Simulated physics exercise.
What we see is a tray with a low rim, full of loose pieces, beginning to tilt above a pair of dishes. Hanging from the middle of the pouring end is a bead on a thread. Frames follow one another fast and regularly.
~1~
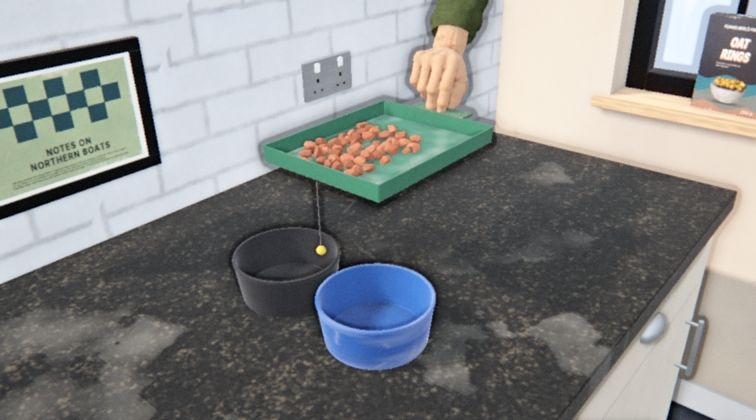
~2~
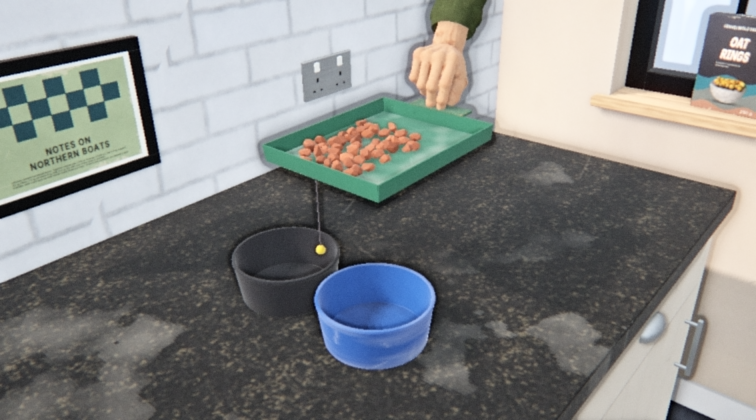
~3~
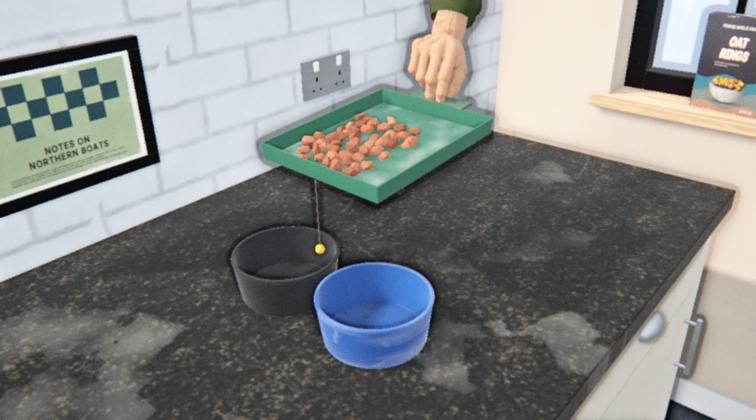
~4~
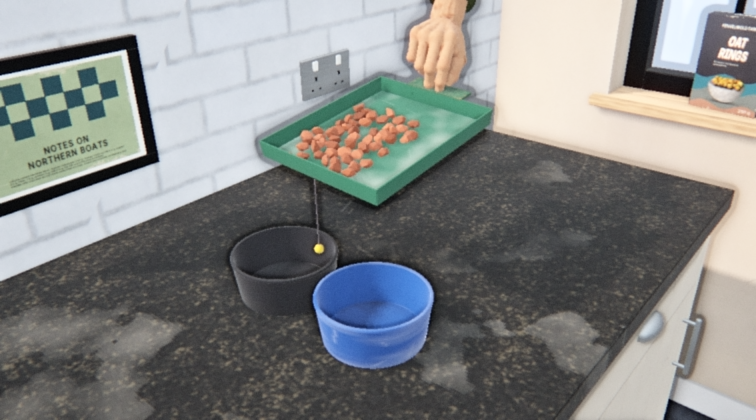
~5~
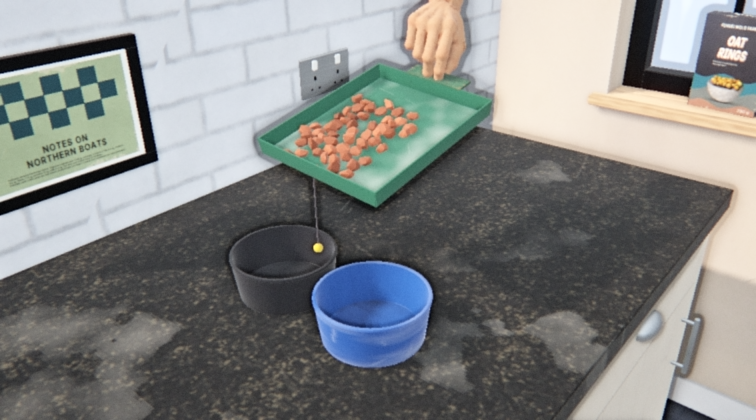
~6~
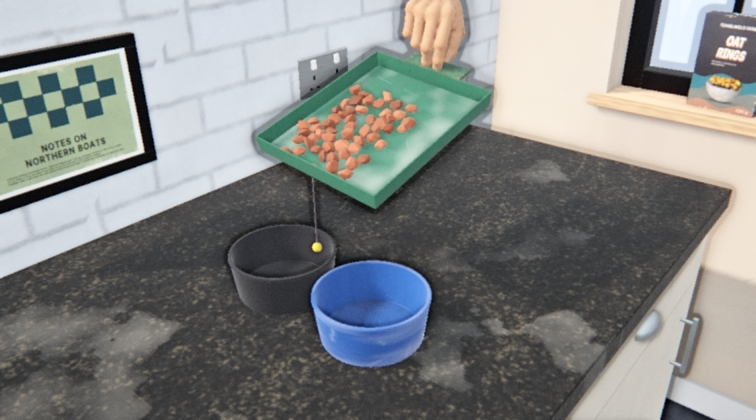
On a dark kitchen worktop, a hand gradually tilting a green tray of reddish-brown chunks above a black dish and a blue dish.
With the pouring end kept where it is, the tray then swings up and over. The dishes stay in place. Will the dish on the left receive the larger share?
Short answer, the right dish, that's where more goes.
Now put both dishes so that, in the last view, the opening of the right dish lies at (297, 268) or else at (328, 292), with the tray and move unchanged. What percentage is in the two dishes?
Close to 30 in a hundred, then close to 90 in a hundred.
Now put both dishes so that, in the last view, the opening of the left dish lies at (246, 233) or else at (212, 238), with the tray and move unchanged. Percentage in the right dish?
It would be roughly 80 per cent, followed by roughly 40 per cent.
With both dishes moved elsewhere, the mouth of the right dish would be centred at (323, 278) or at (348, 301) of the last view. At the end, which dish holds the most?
The dish to the right at the first, the dish to the right at the second.
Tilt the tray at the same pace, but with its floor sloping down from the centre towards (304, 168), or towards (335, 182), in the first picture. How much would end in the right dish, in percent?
First case: 0 %; second case: 50 %.
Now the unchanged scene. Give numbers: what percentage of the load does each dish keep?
Out of every hundred, close to 0 go left and close to 90 go right.
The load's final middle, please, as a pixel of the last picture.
Near (355, 329), more or less.
Soon after the last picture, tray tipped steeply; all on the tray.
A little later, tray tipped past a quarter turn; about half on the tray; about a quarter in the right dish; about a quarter in the air.
Later still, tray tipped past a quarter turn; most in the right dish; a small part outside both.
At rest, tray tipped past a quarter turn; most in the right dish; none in the left dish; a small part outside both.
